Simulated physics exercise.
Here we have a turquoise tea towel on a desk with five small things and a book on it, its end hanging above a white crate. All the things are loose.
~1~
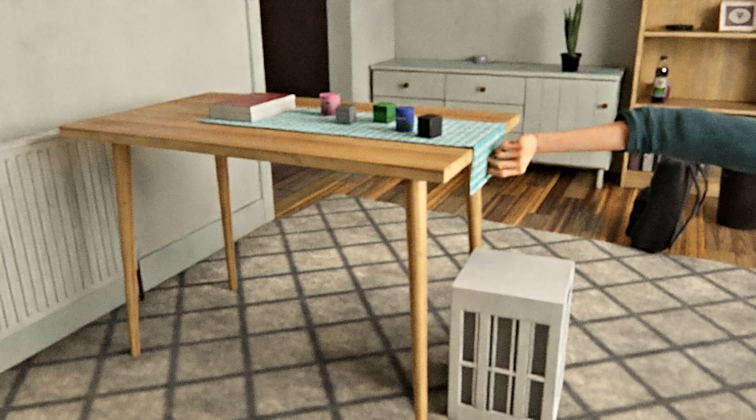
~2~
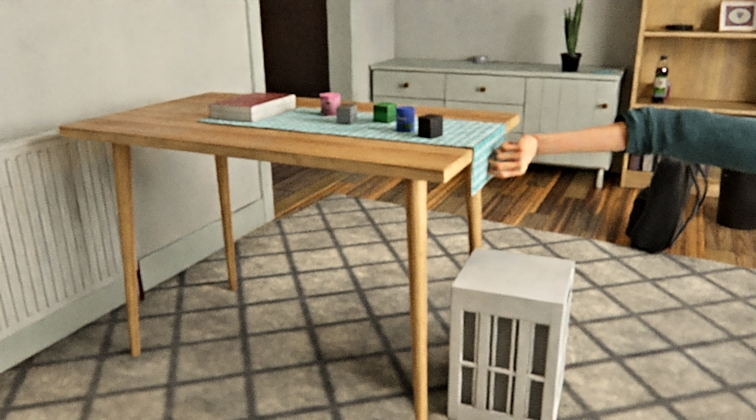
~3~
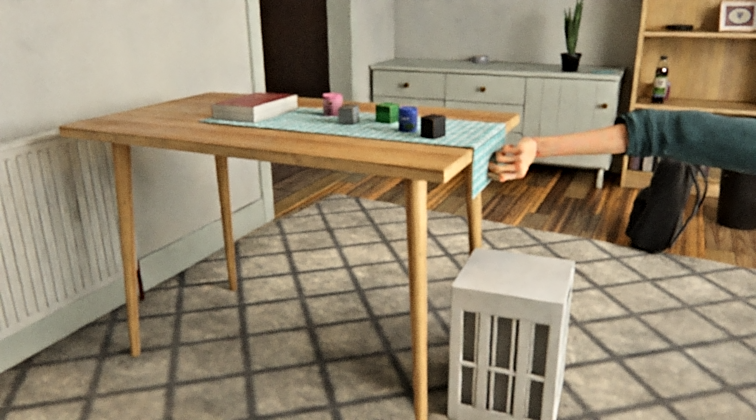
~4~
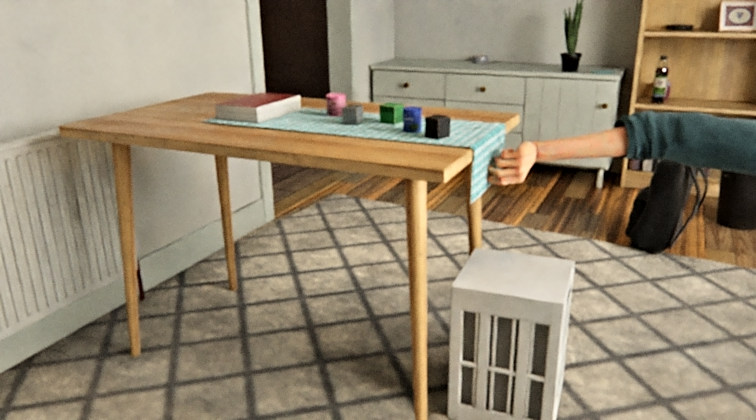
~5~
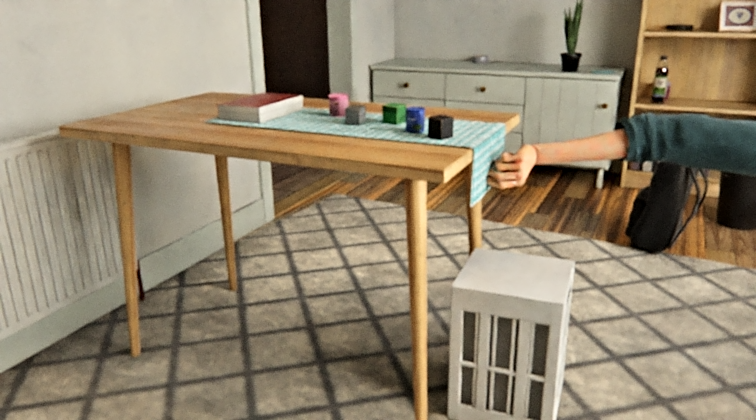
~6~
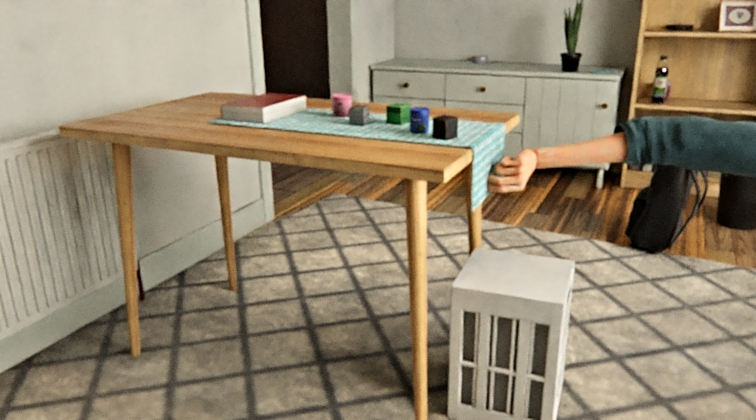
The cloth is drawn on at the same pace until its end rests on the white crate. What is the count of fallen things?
The answer is two.
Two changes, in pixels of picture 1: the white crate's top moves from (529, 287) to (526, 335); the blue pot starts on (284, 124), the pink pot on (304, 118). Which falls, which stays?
The blue pot stays on; the pink pot remains up.
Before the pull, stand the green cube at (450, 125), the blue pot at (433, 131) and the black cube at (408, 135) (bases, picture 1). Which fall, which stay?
The green cube goes over, the blue pot goes over, the black cube is carried off.
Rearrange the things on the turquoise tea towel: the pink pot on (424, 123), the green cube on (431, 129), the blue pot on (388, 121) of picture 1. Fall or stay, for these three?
The pink pot is carried off, the green cube drops off, the blue pot remains up.
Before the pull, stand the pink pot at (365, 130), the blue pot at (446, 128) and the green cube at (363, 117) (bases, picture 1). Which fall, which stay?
The pink pot does not fall, the blue pot falls, the green cube does not fall.
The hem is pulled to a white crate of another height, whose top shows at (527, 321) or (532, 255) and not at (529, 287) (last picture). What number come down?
It would be 3 and 1.
Early on, hem near (488, 230); black cube gone.
Midway, hem on the crate; black cube and blue pot gone.
Finally, hem on the crate; black cube and blue pot gone. Over the edge go two.
